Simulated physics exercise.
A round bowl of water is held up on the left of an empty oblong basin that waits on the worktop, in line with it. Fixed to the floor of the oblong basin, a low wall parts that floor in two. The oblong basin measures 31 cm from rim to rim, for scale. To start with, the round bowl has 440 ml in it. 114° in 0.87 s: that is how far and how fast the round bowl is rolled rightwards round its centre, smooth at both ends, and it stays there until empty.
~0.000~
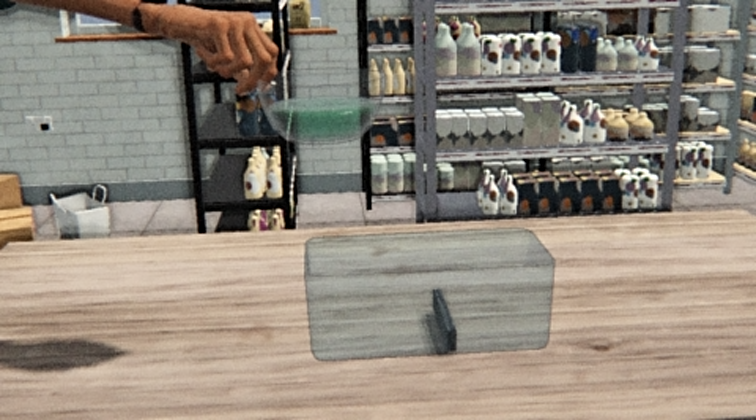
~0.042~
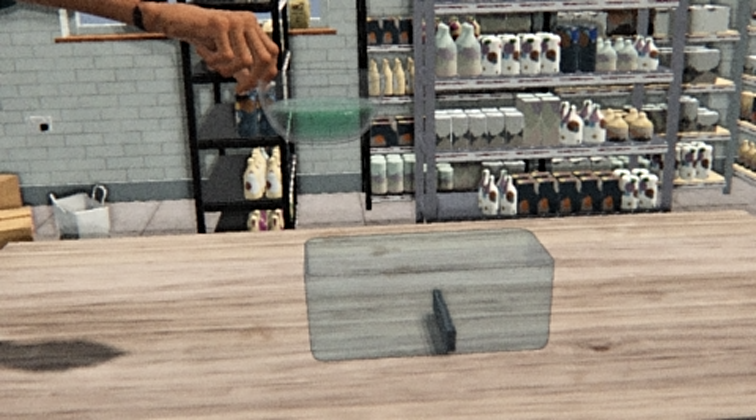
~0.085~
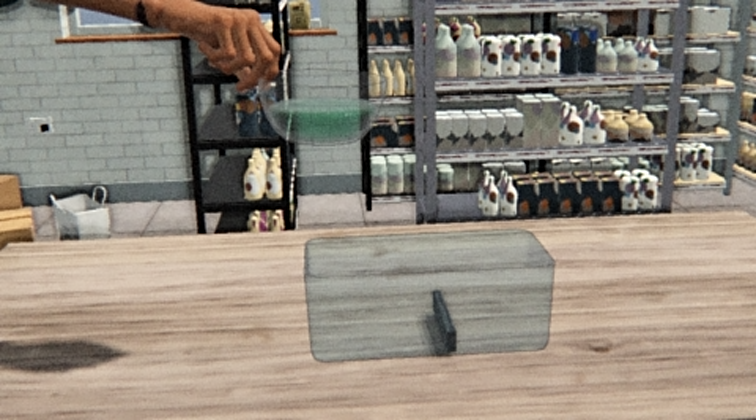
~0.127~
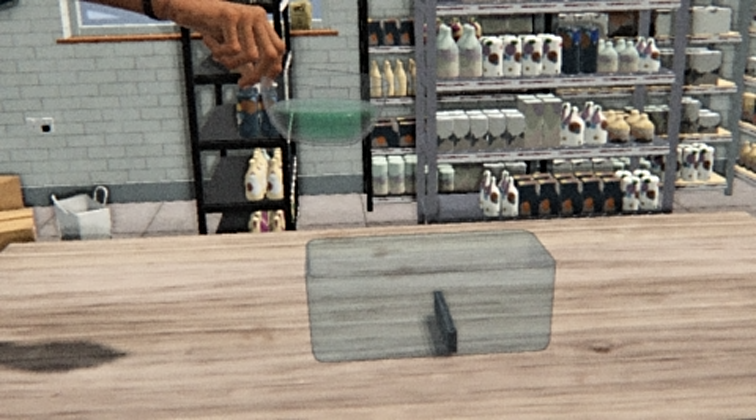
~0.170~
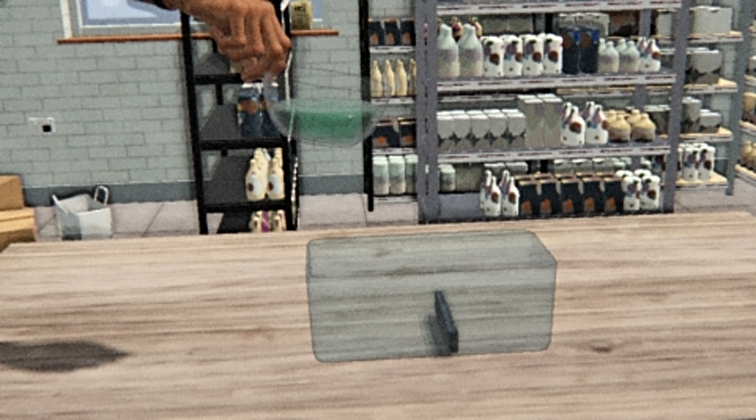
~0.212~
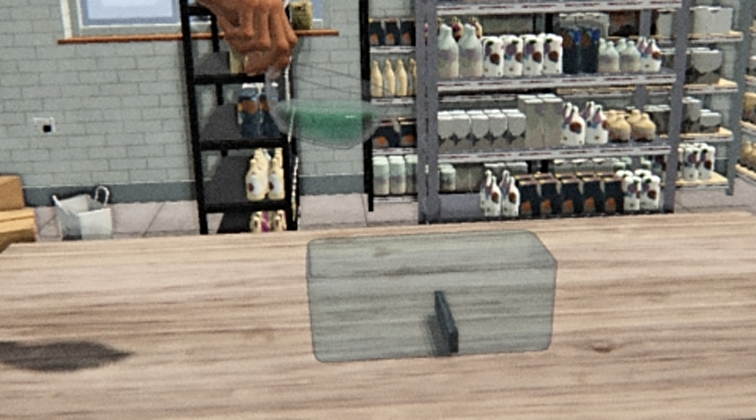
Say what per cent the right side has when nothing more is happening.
It has about 24 per cent.
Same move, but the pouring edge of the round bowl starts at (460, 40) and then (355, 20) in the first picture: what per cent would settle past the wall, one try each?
Try 1: 75 %; try 2: 10 %.
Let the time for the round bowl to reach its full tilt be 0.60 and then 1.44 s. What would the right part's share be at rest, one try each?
I'd say 20 percent on the first go, 35 percent on the next.
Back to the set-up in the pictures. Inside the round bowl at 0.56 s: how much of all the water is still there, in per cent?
Roughly 38 per cent.
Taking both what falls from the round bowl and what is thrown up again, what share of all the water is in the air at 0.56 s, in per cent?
About 56 per cent.
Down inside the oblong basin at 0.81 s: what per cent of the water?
Roughly 90 percent of it.
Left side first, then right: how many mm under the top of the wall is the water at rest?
Left side: Around 16 mm. Right side: Around 24 mm.
By 0.56 s the tilt is 82° and 38 per cent is still to pour, 6 is left of the wall and 0 right of it.
By 0.81 s the tilt is 113° and 0 per cent is still to pour, 70 is left of the wall and 19 right of it.
By 1.08 s the tilt is 114° and 0 per cent is still to pour, 74 is left of the wall and 24 right of it.
By 1.37 s the tilt is 114° and 0 per cent is still to pour, 74 is left of the wall and 24 right of it.
At rest 74 per cent lies left of the wall, 24 right of it and 2 outside.
